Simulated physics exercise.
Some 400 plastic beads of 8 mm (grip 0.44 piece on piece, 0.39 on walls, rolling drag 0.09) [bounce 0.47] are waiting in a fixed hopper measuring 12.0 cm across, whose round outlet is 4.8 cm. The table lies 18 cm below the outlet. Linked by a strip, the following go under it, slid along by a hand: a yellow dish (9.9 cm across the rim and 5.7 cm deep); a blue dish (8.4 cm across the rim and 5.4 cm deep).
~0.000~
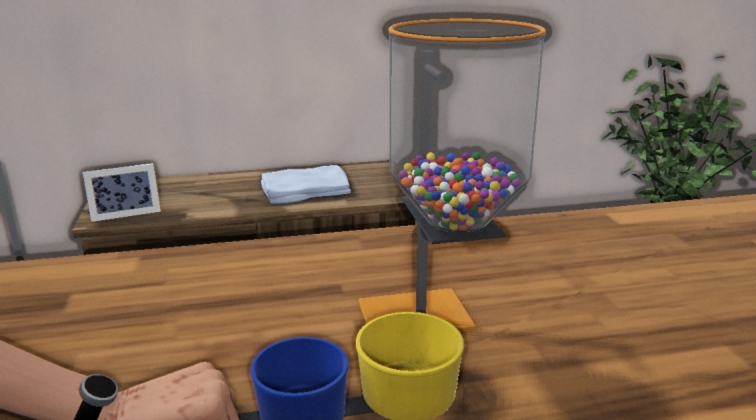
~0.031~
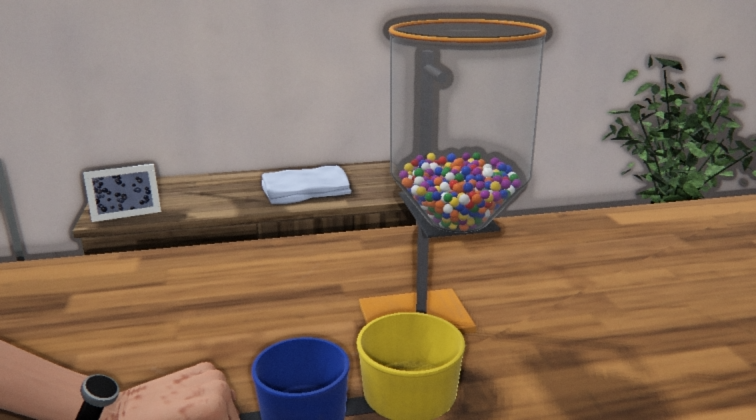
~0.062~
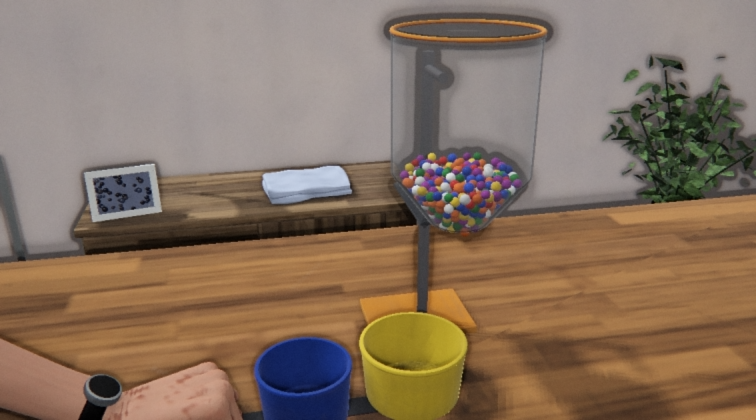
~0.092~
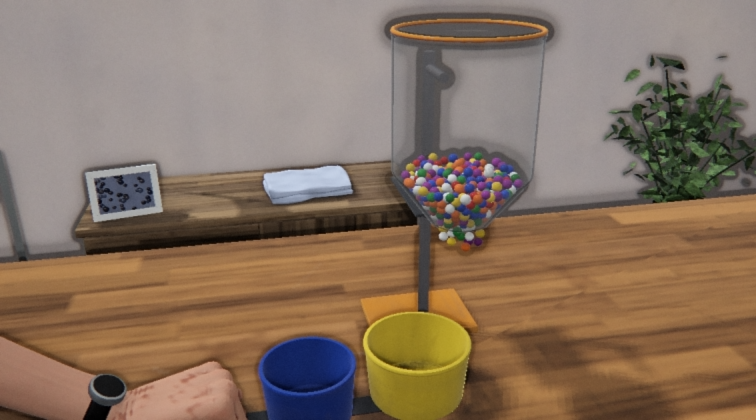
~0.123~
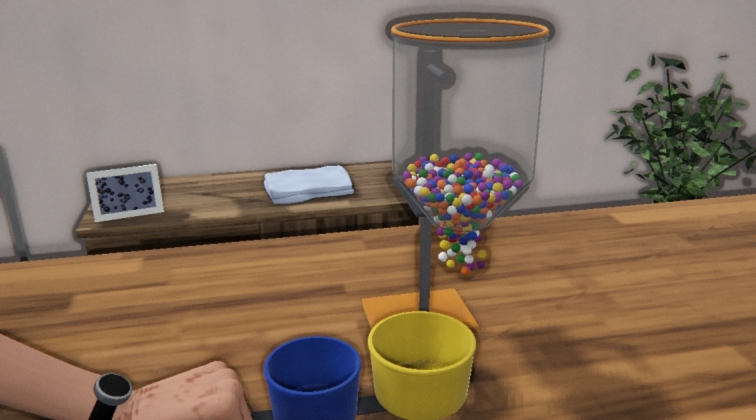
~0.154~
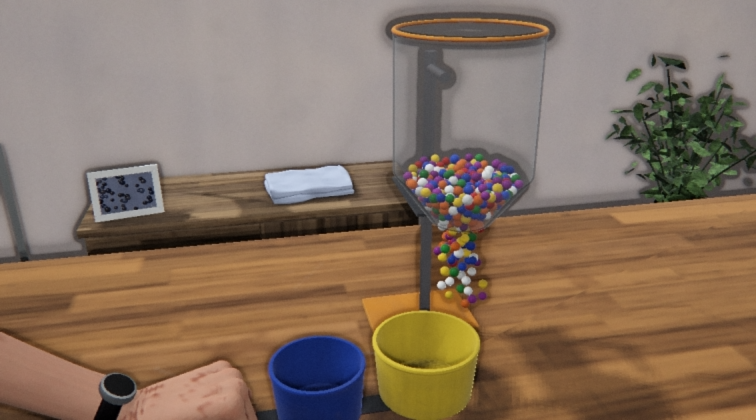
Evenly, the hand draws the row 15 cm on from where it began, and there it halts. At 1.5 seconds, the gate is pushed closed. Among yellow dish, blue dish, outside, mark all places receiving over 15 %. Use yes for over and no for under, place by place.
Yellow dish: Yes; blue dish: No; outside: No.
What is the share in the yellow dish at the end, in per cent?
About 95 percent.
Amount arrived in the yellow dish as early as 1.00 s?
Reading at that time: About 95 per cent.
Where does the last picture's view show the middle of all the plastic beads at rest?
The centre lies near pixel (548, 355).
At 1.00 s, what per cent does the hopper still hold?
Around 0 %.
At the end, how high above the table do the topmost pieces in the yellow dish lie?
Roughly 5.0 cm.
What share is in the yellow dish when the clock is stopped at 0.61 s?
About 75 % so far.
After 0.61 s, hopper 5 %, yellow dish 75 %, in the air 15 %; middle of all pieces on or above the table near (471, 339).
After 1.00 s, yellow dish 95 %, outside 5 %; middle of all pieces on or above the table near (514, 359).
After 1.35 s, yellow dish 95 %, outside 5 %; middle of all pieces on or above the table near (545, 355).
After 1.69 s, yellow dish 95 %, outside 5 %; middle of all pieces on or above the table near (545, 355).
By 2.1 s all is still; hopper 0 %, yellow dish 95 %, outside 5 %, blue dish 0 %.
